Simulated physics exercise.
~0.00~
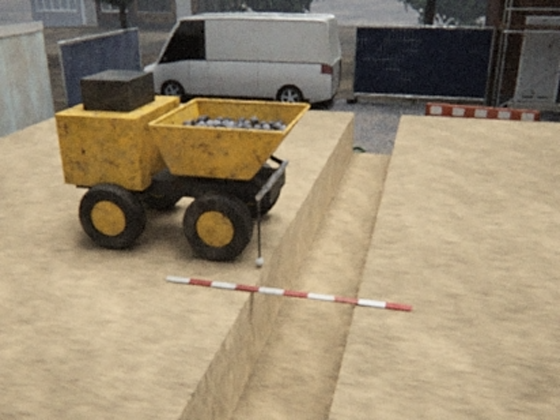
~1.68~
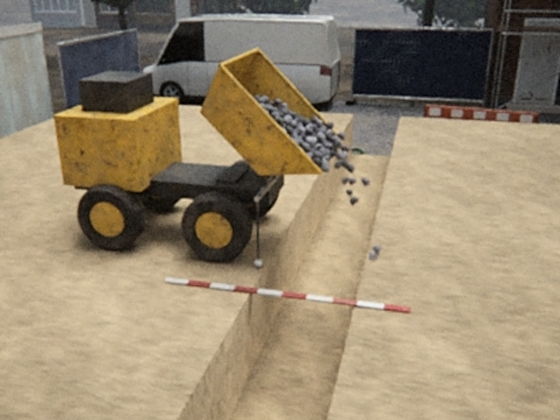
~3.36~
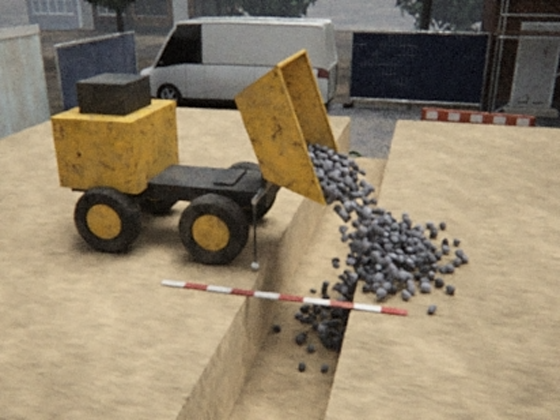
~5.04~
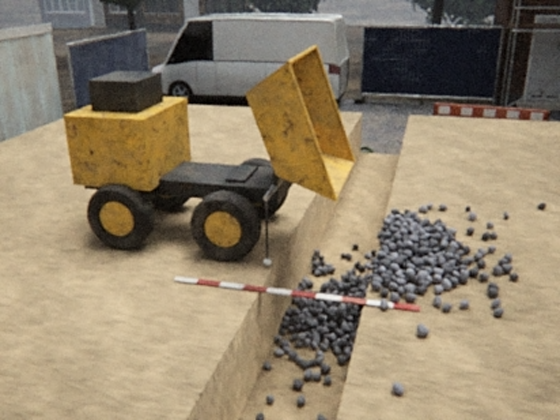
Yellow dumper tipping its skip and pouring grey round stones across a trench, leaving them heaped inside it and on the far side.
